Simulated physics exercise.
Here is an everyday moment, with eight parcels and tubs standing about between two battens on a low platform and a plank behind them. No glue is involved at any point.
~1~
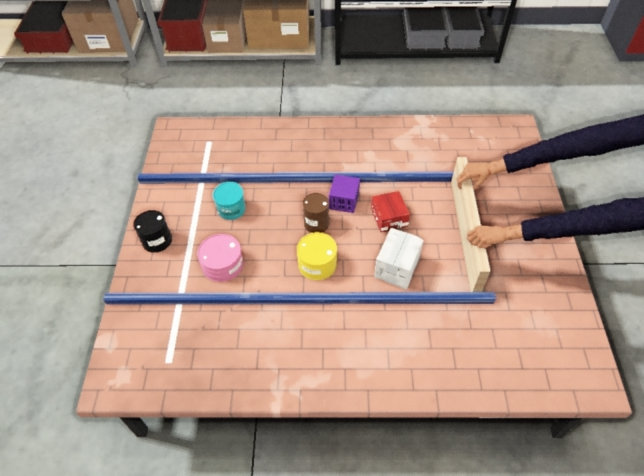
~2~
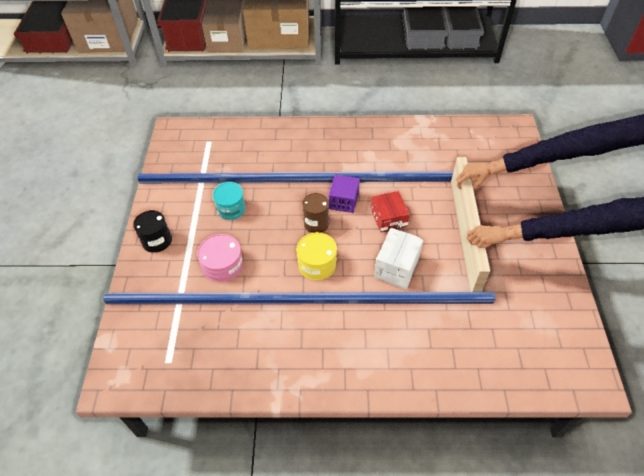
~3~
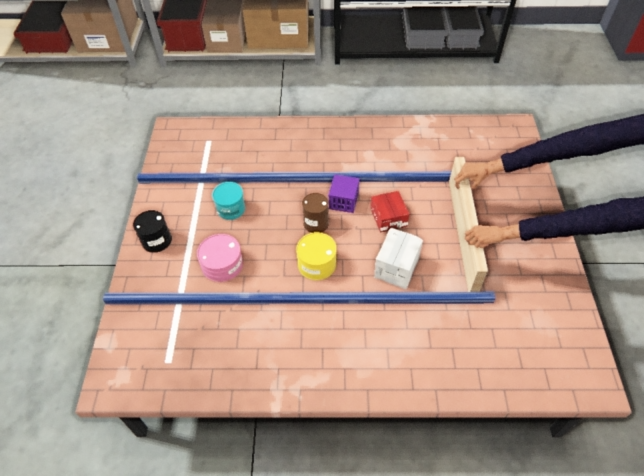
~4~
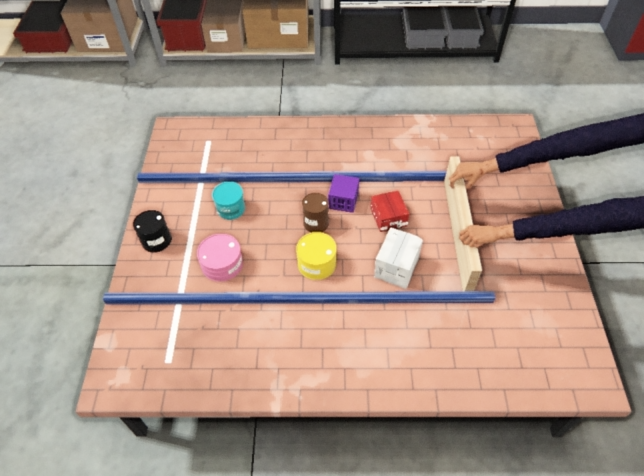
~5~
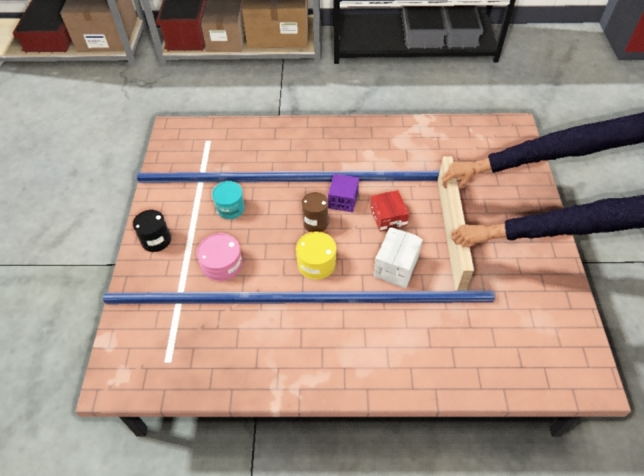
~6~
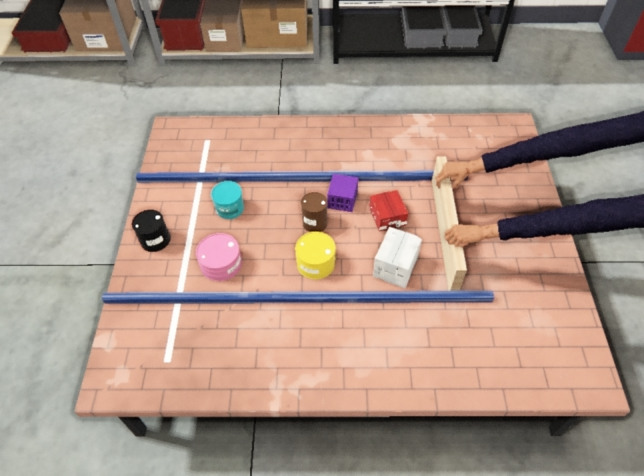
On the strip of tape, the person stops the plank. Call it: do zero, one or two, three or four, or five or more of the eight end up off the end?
One or two end up off it.
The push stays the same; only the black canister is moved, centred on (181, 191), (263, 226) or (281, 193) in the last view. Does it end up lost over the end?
Results in order: Not lost; not lost; not lost.
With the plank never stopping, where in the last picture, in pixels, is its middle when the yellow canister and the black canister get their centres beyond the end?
Approx. (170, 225) / approx. (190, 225) for the other.
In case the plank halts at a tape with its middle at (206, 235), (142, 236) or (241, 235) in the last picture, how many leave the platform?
Try 1: 1; try 2: 5; try 3: 0.
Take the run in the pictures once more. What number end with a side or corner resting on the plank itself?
That comes to 3.
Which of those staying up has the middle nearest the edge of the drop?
The black canister winds up nearest.
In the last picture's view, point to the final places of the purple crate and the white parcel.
Final spots - purple crate (183, 185), white parcel (163, 264).
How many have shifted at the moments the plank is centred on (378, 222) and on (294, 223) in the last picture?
At the first place 3, at the second 6.
Soon after, none off yet; black canister at rest near (152, 231); pink canister at rest near (219, 257); turquoise pail at rest near (228, 201).
After that, none off yet; black canister at rest near (152, 231); pink canister displaced about its own width near (180, 258); turquoise pail at rest near (226, 200).
In the end, the number that fall off is one or two; gone, pink canister.
